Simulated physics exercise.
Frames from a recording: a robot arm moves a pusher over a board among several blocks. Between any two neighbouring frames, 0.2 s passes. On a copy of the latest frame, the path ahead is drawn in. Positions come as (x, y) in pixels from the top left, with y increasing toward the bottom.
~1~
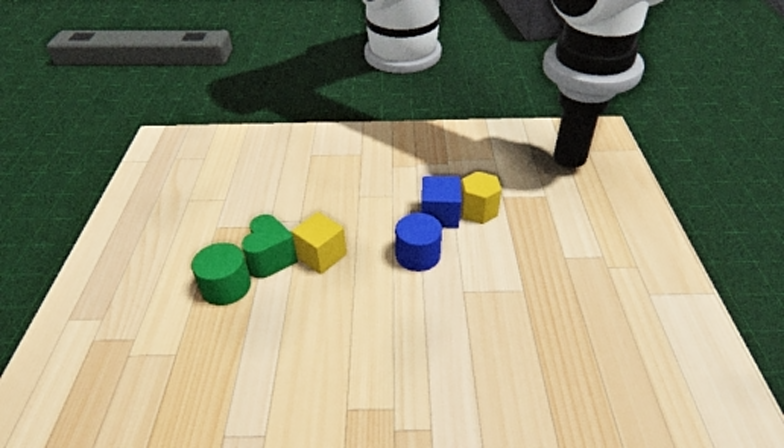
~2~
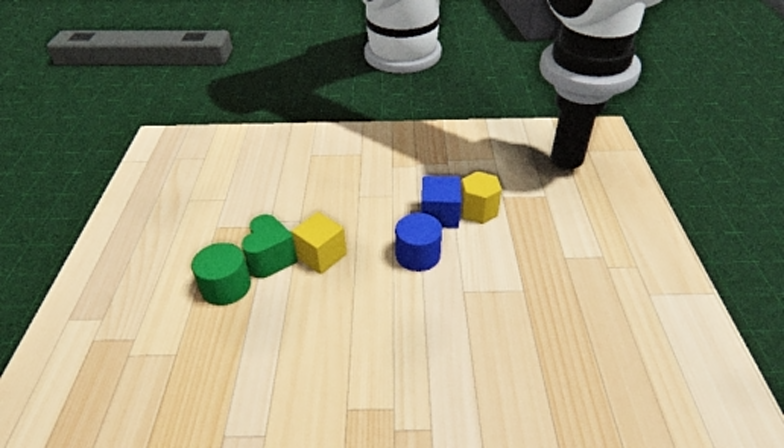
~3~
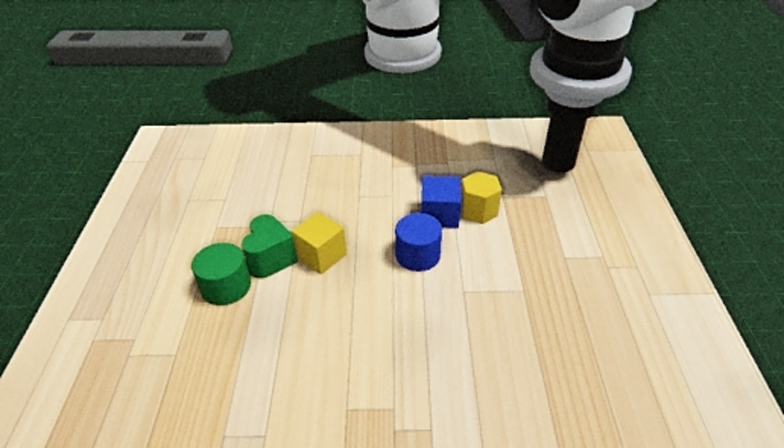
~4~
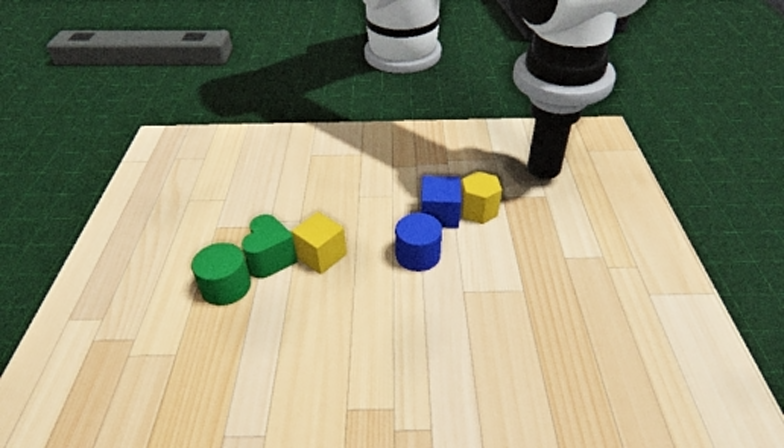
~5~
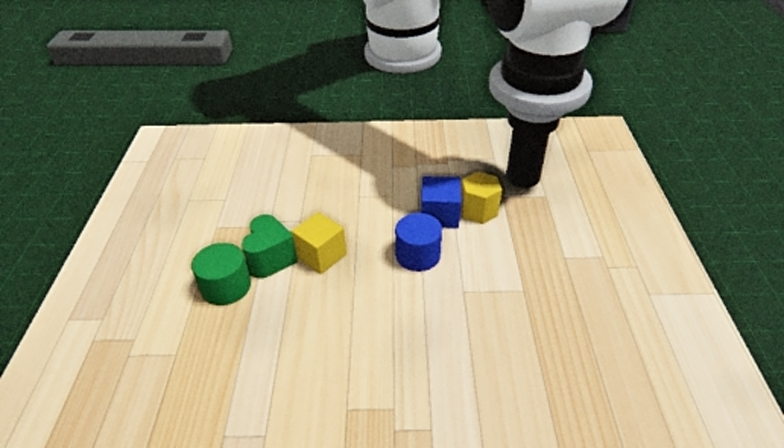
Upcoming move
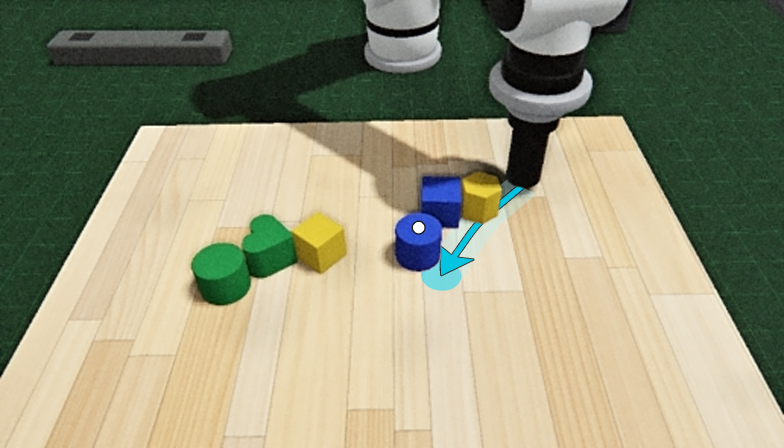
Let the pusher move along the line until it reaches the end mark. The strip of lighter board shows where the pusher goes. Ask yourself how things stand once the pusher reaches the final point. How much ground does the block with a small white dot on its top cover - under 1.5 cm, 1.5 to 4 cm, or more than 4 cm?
Final distance: 1.5 to 4 cm.
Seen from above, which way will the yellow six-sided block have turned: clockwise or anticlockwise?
From overhead, clockwise.
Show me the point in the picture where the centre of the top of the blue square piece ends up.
The centre of its top will be at (399, 190).
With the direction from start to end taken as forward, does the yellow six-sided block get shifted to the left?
In short: No.
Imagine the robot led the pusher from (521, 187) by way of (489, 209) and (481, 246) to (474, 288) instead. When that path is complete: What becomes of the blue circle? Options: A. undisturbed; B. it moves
It's B.
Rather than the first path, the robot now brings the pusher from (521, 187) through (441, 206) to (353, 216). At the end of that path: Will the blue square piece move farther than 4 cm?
Yes - that is the case.
The line goes from (521, 187) through (492, 211) and (466, 240) to (441, 275); the dot is on the blue circle.
What follows on the original path. One third of the way, pusher (493, 202); blue square piece (421, 192); yellow six-sided block (460, 194), turned 20° clockwise.
Two thirds of the way, pusher (466, 231); blue circle (404, 235); blue square piece (400, 191), turned 40° clockwise; yellow six-sided block (429, 211), turned 70° clockwise.
At the end, pusher (442, 266); blue circle (393, 239); blue square piece (399, 190), turned 45° clockwise; yellow six-sided block (421, 214), turned 90° clockwise.
